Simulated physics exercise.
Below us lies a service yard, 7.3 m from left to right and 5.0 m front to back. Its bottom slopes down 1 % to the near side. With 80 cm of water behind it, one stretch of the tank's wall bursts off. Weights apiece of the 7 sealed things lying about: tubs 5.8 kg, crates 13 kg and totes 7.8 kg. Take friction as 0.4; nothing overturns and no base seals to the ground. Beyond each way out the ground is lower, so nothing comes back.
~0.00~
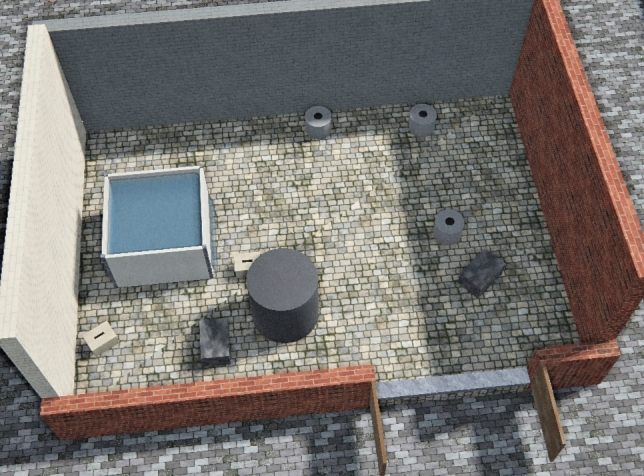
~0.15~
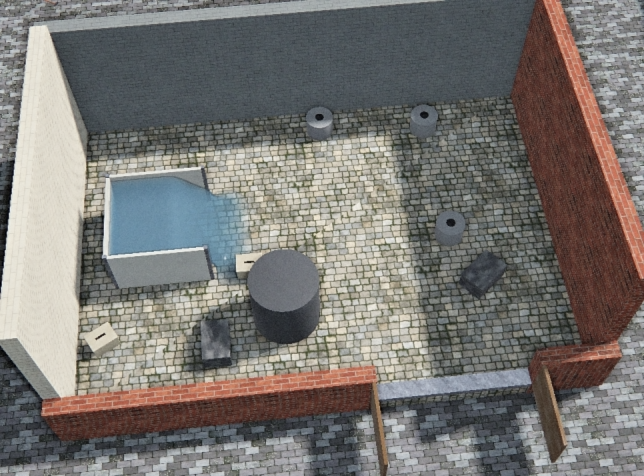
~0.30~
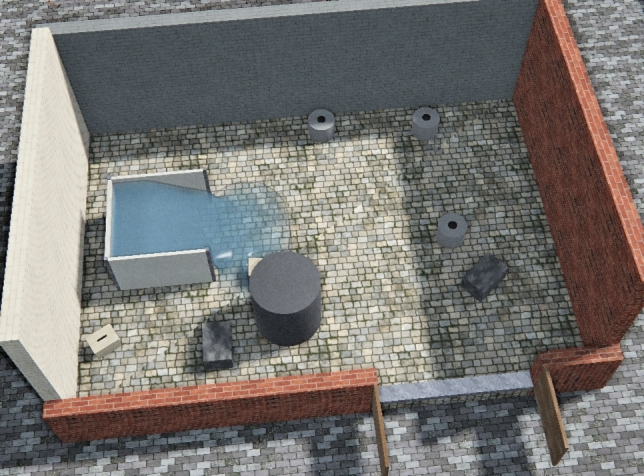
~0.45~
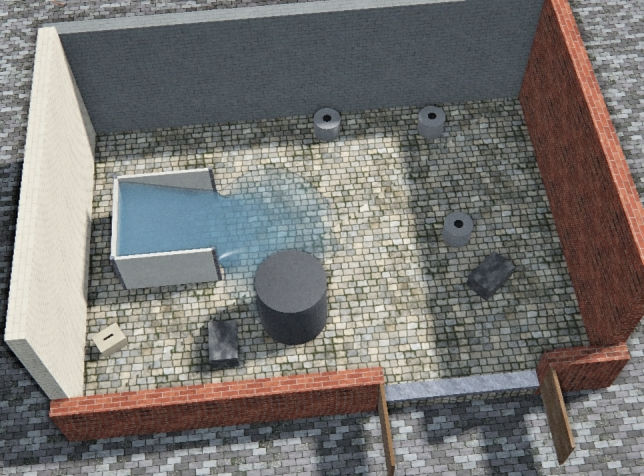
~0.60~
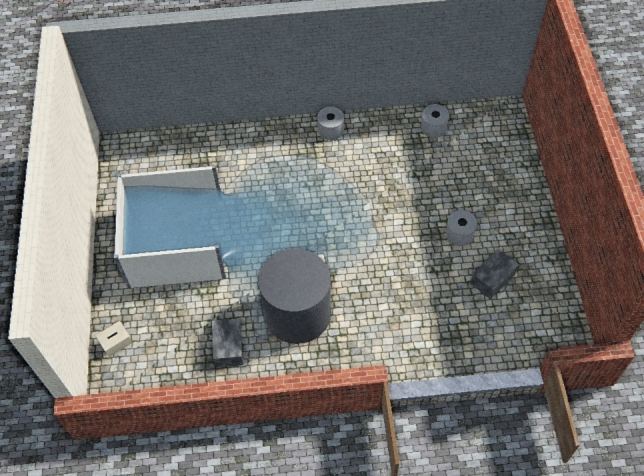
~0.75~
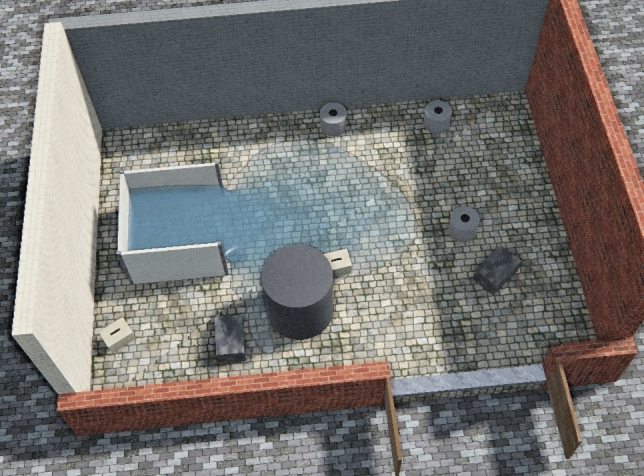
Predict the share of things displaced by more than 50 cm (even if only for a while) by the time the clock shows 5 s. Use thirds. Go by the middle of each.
Share: Two thirds or more.
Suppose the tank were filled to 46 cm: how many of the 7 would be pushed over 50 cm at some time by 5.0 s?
Then 5.
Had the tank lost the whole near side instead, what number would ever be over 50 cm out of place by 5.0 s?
In that case 4 of them.
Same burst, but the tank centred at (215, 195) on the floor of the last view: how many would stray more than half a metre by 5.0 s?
Then 4.
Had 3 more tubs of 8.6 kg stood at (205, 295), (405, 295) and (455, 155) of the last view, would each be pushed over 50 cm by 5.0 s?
In that order: Under, past it, past it.
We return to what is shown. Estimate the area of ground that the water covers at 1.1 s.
Some 14 m2.
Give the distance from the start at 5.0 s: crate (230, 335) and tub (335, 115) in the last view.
In that order: 0 cm, 250 cm.
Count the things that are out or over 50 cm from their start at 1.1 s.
By then 1.
After 1.1 s 1 of 7 are over 50 cm from their spots; 0 afloat.
After 2.2 s 5 of 7 are over 50 cm from their spots; 3 afloat.
After 3.5 s 5 of 7 are over 50 cm from their spots; 5 afloat.
After 5.0 s 5 of 7 are over 50 cm from their spots, and 5 have been at some point; 4 afloat.
